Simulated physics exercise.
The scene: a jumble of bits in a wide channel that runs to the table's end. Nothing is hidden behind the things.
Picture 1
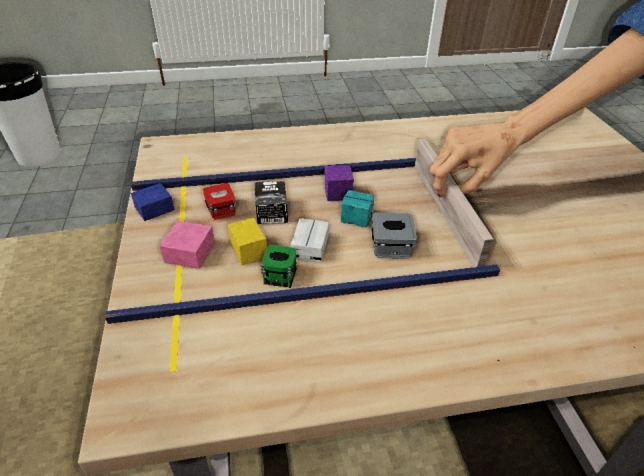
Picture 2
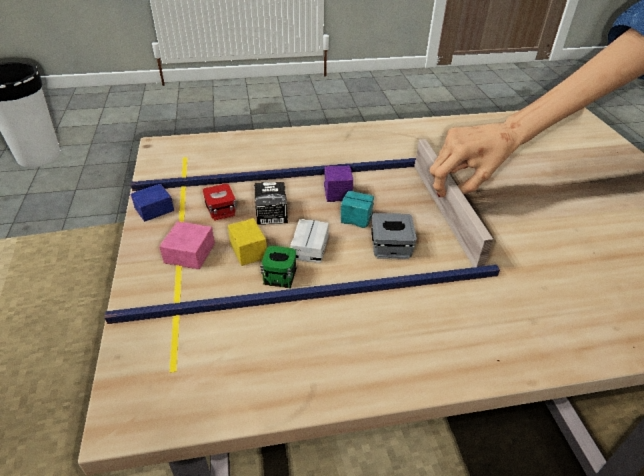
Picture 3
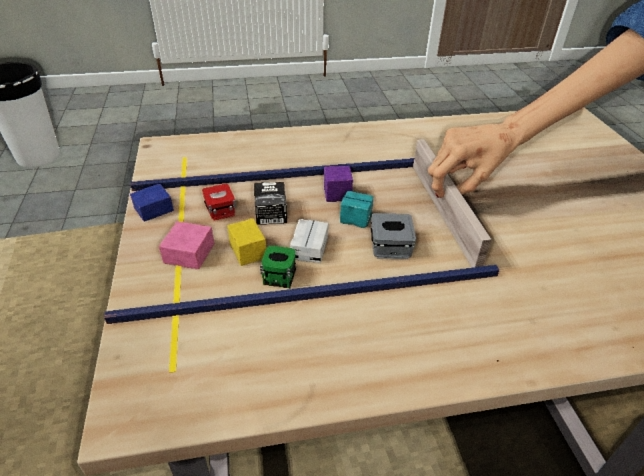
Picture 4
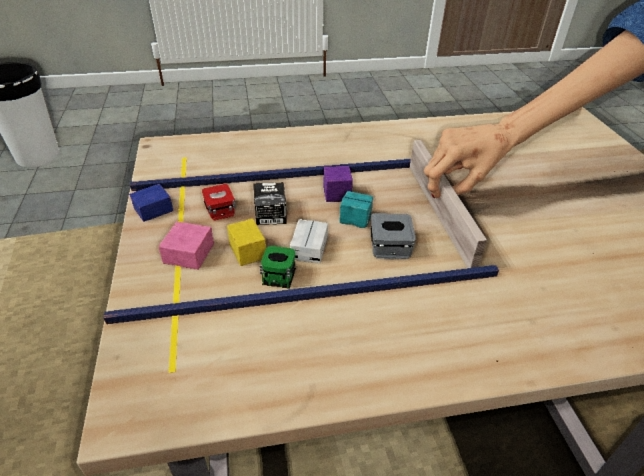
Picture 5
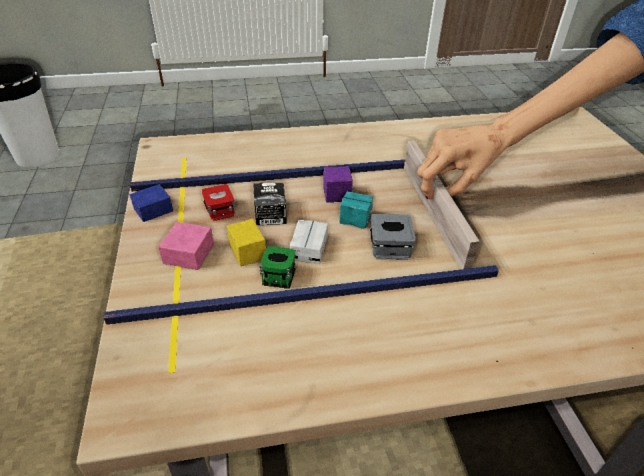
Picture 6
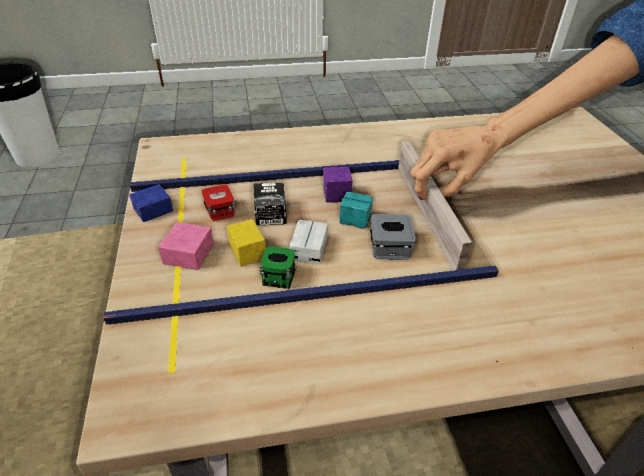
In this clip, a hand holds a wooden board upright at the right of a channel between two dark blue strips and slides it slightly left, while the colourful blocks and small cases near a yellow line stay still.
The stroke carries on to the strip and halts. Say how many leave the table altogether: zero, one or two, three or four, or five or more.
The number that fall off is three or four.
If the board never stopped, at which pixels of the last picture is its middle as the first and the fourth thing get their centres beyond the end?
First at (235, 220), next at (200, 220).
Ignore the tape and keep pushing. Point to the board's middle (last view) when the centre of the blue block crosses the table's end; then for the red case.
Its middle is around (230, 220) and around (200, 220).
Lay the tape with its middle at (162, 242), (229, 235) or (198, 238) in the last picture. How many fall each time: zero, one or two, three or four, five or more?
For each place: More than four; one to two; 3 or 4.
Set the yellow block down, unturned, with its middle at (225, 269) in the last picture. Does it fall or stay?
From there it tumbles off.
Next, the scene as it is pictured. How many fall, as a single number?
It comes to 4.
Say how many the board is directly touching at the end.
In contact: 4.
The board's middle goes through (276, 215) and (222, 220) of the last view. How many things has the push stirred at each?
By then 9, and 10.
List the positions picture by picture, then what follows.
Blue block (153, 202); pink block (188, 244); red case (220, 202); board (448, 198); tape (181, 239), in the first picture.
Pink block (188, 245); grey case (392, 236), in the second picture.
Red case (220, 203); green case (279, 266), in the third picture.
Blue block (152, 203); board (443, 199), in the fourth picture.
Pink block (187, 245); yellow block (247, 242), in the fifth picture.
Blue block (152, 203); pink block (187, 246); red case (219, 203); board (430, 200); tape (179, 240), in the sixth picture.
A little later, none off yet; blue block at rest near (152, 203); pink block at rest near (187, 246); red case at rest near (219, 203).
Next, none off yet; blue block at rest near (152, 203); pink block shifted a little near (170, 247); red case moving near (210, 203).
Later still, none off yet; blue block tilted a little near (115, 205); pink block tilted well over near (94, 277); red case shifted well along near (143, 210).
When it is over, the number that fall off is three or four; down, yellow block, red case, pink block and blue block.
